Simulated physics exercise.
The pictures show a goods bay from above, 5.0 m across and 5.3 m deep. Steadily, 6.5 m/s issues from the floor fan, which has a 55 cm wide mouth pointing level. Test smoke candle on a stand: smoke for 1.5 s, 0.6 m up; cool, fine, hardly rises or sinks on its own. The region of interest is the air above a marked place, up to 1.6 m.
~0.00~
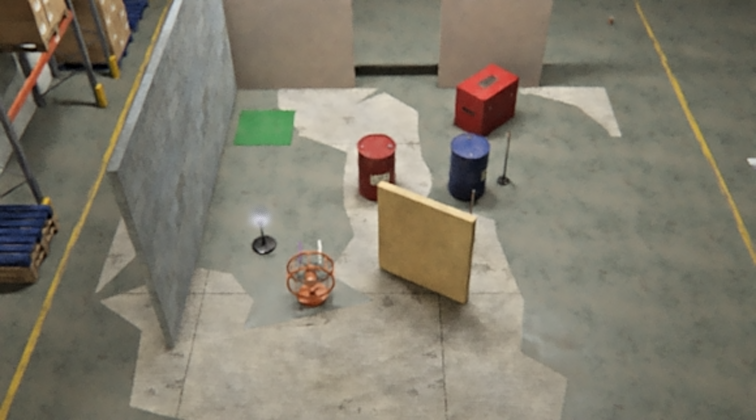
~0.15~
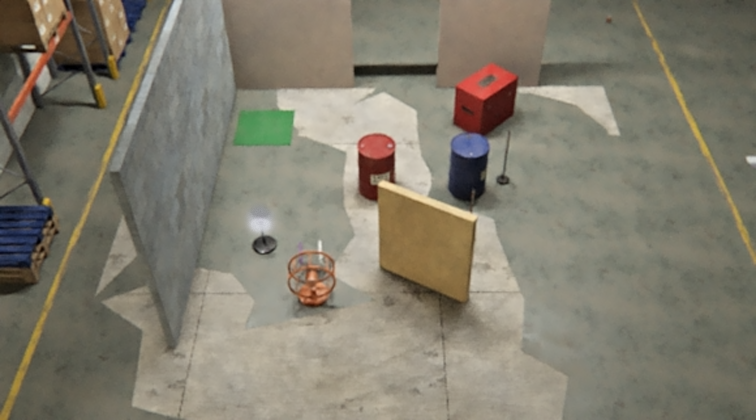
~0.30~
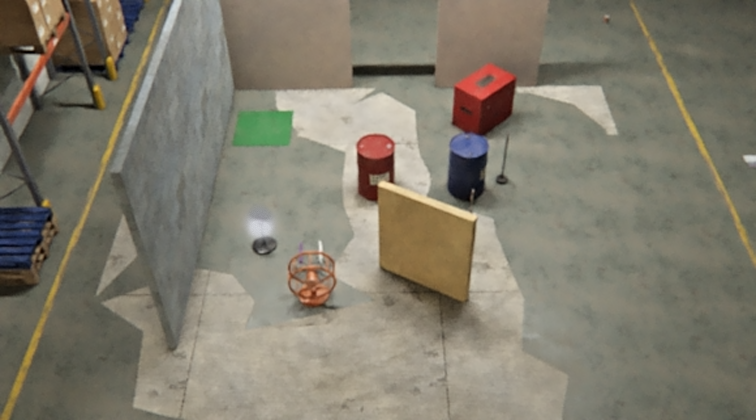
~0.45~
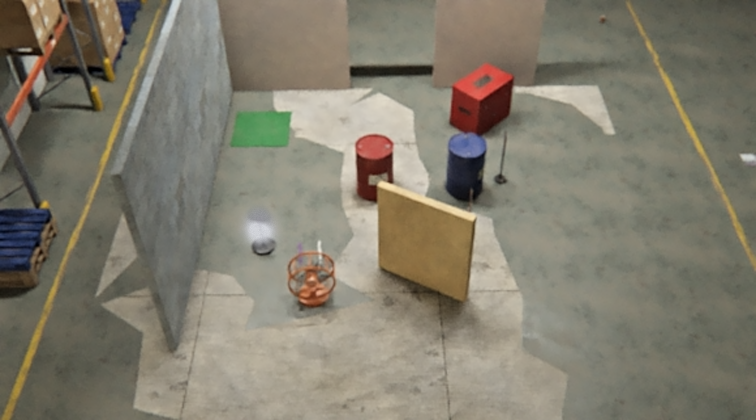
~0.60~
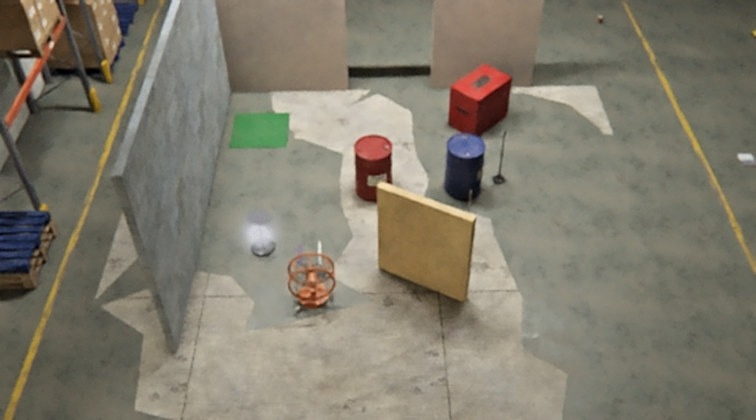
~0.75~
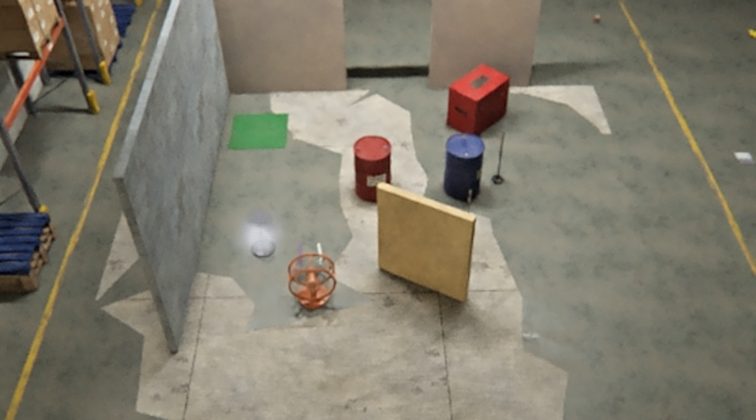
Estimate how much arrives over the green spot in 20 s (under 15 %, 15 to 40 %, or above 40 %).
Roughly over 40 % arrives there.
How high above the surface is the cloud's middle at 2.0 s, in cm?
Height of middle: Approx. 10 cm.
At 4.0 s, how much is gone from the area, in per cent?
My guess is close to 4 %.
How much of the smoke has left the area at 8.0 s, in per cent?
Around 40 percent at that point.
By 2.0 s, 0 % is gone from the area; 4 % has passed over the green spot, and the middle of the rest is near (262, 244).
By 4.0 s, 4 % is gone from the area; 28 % has passed over the green spot, and the middle of the rest is near (249, 200).
By 8.0 s, 44 % is gone from the area; 48 % has passed over the green spot, and the middle of the rest is near (221, 222).
By 20.0 s, 96 % is gone from the area; 52 % has passed over the green spot.
